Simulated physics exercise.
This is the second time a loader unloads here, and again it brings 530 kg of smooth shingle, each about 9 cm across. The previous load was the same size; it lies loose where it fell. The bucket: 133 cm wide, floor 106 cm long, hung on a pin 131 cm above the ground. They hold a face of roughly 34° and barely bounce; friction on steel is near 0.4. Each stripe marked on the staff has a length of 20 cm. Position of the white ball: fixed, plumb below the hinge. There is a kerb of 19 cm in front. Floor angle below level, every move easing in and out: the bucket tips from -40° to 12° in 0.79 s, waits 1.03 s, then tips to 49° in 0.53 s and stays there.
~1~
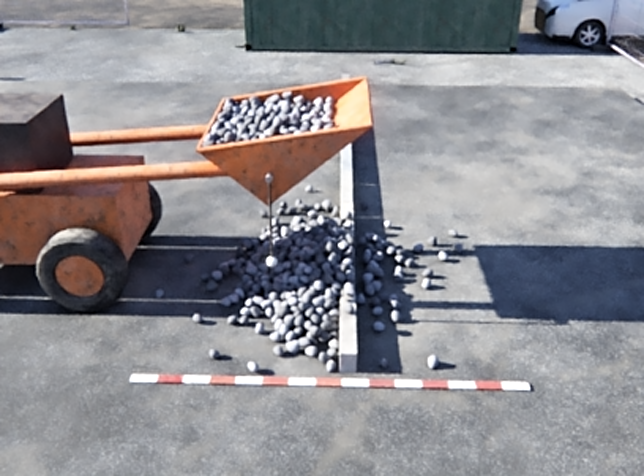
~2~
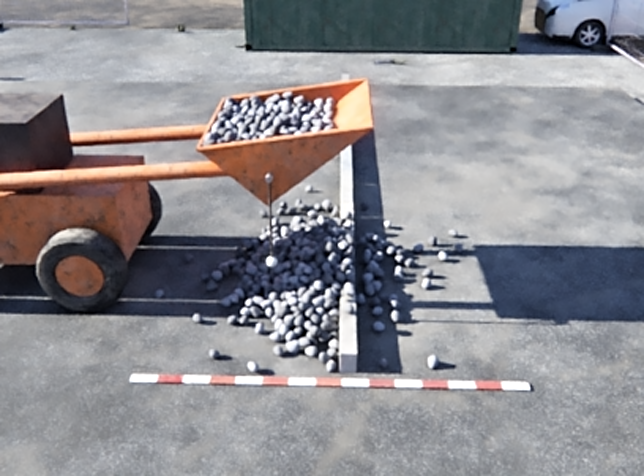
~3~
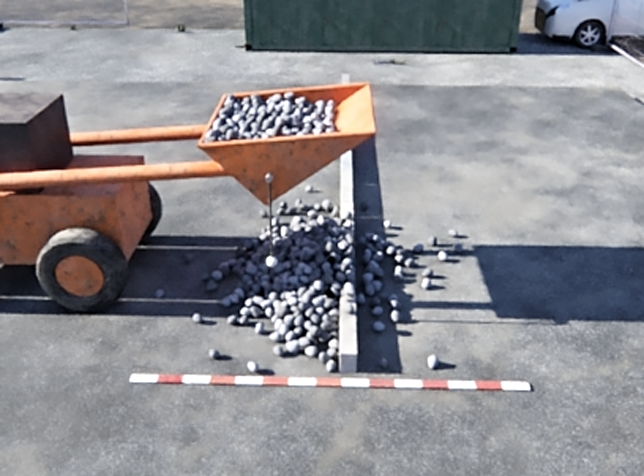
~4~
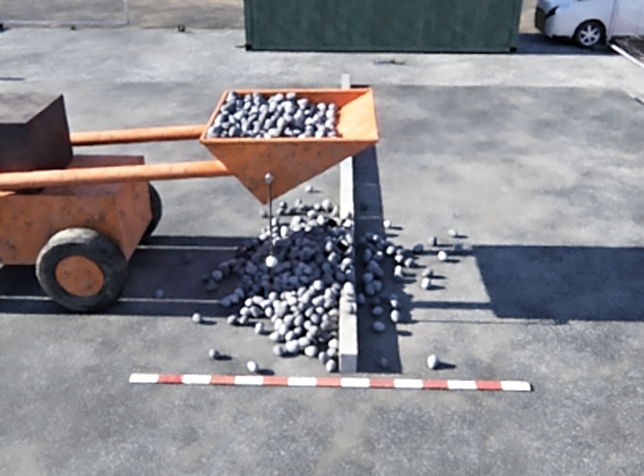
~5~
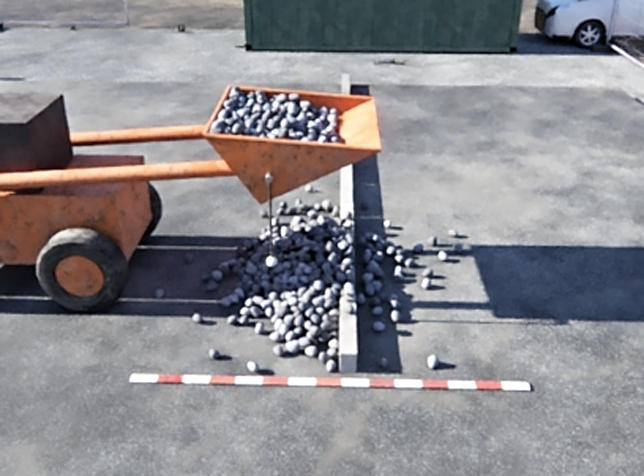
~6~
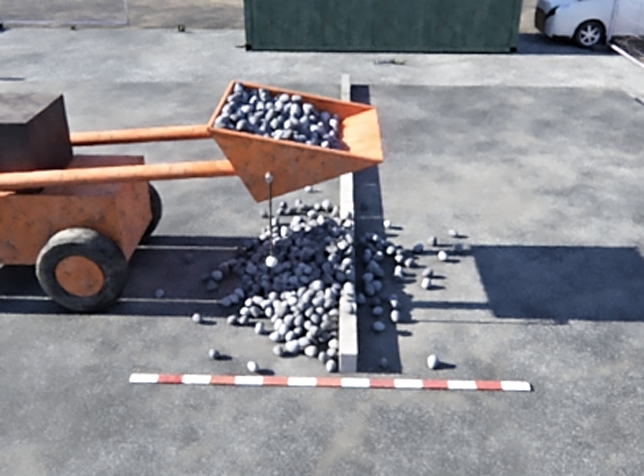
An orange loader slowly tilts its stone-filled bucket downward to the right above a loose pile.
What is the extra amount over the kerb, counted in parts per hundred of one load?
Close to 91 parts in a hundred.
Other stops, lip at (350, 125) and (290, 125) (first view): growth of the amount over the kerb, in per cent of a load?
I'd say close to 75 per cent for one and close to 30 per cent for the other, in that order.
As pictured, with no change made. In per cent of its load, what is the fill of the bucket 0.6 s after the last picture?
About 100 per cent is held.
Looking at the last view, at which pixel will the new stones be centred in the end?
Middle: Approx. (397, 268) px.
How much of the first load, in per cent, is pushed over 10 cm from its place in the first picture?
Near 5 per cent, I reckon.
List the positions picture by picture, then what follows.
In the first frame, the bucket is at -40°, its lip at (372, 125); the top of the load is at (288, 106). The earlier load is highest near (327, 247), 31 cm above ground level, 92 % on this side of the kerb, 8 % over the kerb.
The second frame shows lip at (373, 127), floor tilted -39°, highest stones at (286, 106).
The third frame shows lip at (375, 132), floor tilted -36°, highest stones at (272, 105).
The fourth frame shows lip at (378, 140), floor tilted -32°, highest stones at (242, 105).
In the fifth frame, the bucket is at -26°, its lip at (381, 150); the top of the load is at (237, 100).
In the sixth frame, the bucket is at -20°, its lip at (383, 161); the top of the load is at (240, 95).
Then, 0.3 s after the last picture the floor is at 4°; in per cent of one load, 100 in the bucket, 92 on this side of the kerb, 8 over the kerb; the foremost stones are at (437, 265).
Then, 0.6 s after the last picture the floor is at 12°; in per cent of one load, 100 in the bucket, 92 on this side of the kerb, 8 over the kerb; the foremost stones are at (437, 265).
Then, 2.5 s after the last picture the floor is at 49°; in per cent of one load, 0 in the bucket, 106 on this side of the kerb, 93 over the kerb; the foremost stones are at (539, 280).
Then, 5.3 s after the last picture the floor is at 49°; in per cent of one load, 0 in the bucket, 101 on this side of the kerb, 99 over the kerb; the foremost stones are at (551, 281). Net gain over the kerb, 91.
